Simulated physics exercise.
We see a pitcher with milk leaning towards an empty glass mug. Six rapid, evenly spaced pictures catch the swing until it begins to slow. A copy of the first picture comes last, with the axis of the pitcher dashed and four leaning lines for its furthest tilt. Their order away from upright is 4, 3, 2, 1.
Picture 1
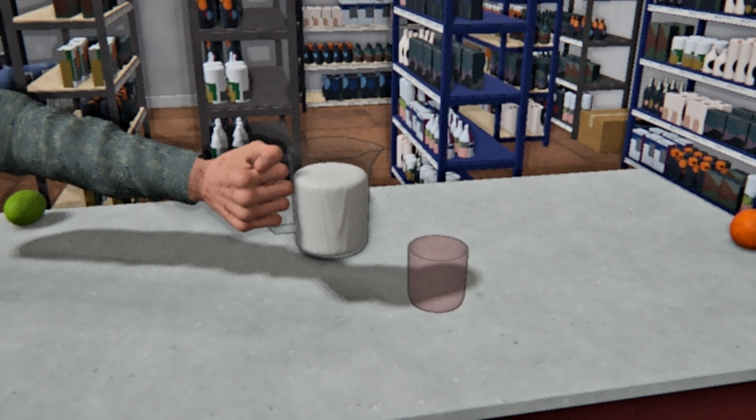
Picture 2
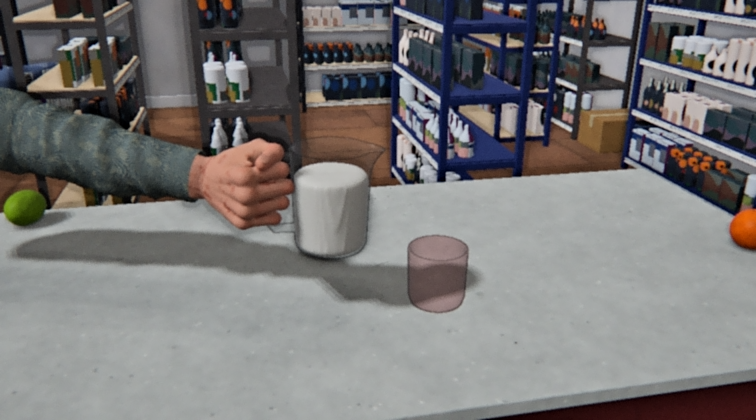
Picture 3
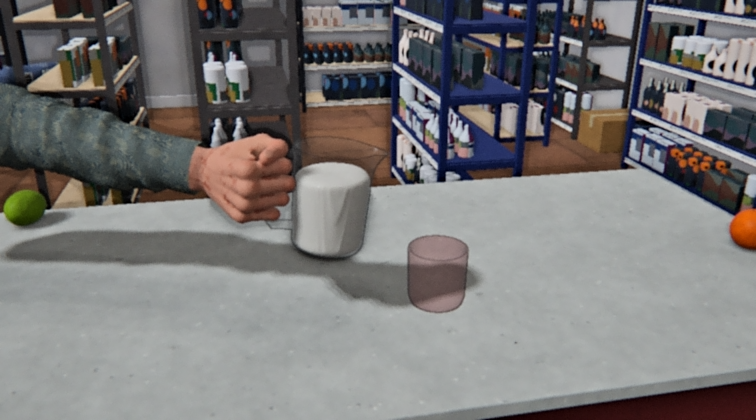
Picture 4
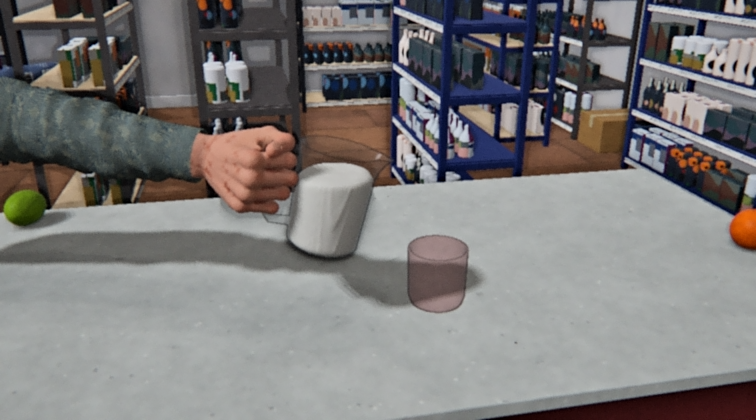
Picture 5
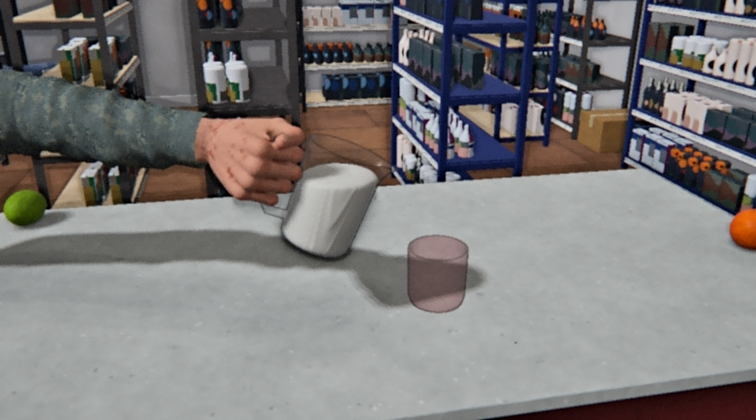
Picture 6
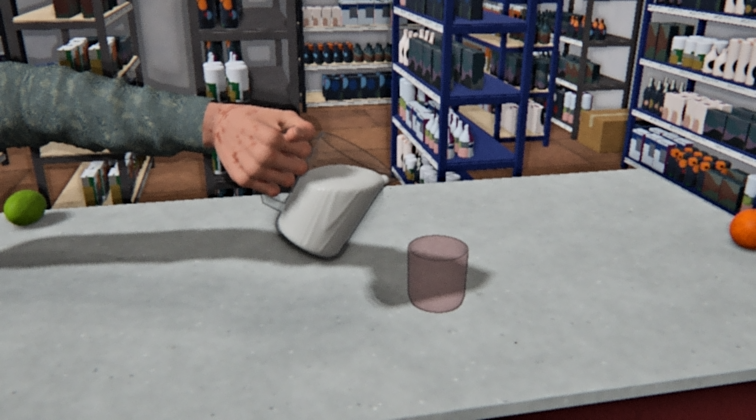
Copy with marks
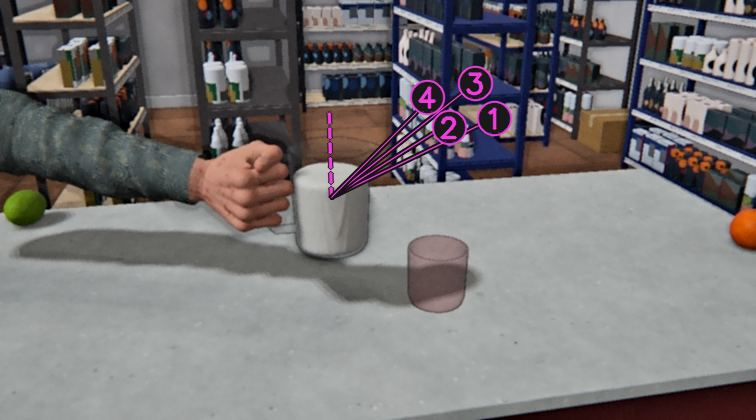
In a shop with stocked shelves, a hand in a green sleeve holds a clear pitcher of milk upright over a pale counter, left of an empty pinkish glass mug. The hand then steadily tilts the pitcher rightward towards the mug, and the milk shifts up to the rim, with none leaving.
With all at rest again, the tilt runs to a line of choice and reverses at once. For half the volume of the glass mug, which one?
Use tilt 2.
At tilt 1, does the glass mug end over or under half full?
Over.
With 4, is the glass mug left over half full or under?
Under.
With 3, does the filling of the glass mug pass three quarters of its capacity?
No, it does not.
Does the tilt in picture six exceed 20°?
Yes, it does.
On the marked copy, 1 at (478, 125); 2 at (432, 133); 3 at (462, 93); 4 at (417, 112).
For tilt 1, the glass mug ends with about 68 % of what it can hold.
For tilt 2, the glass mug ends with about 49 % of what it can hold.
For tilt 3, the glass mug ends with about 32 % of what it can hold.
For tilt 4, the glass mug ends with about 18 % of what it can hold.
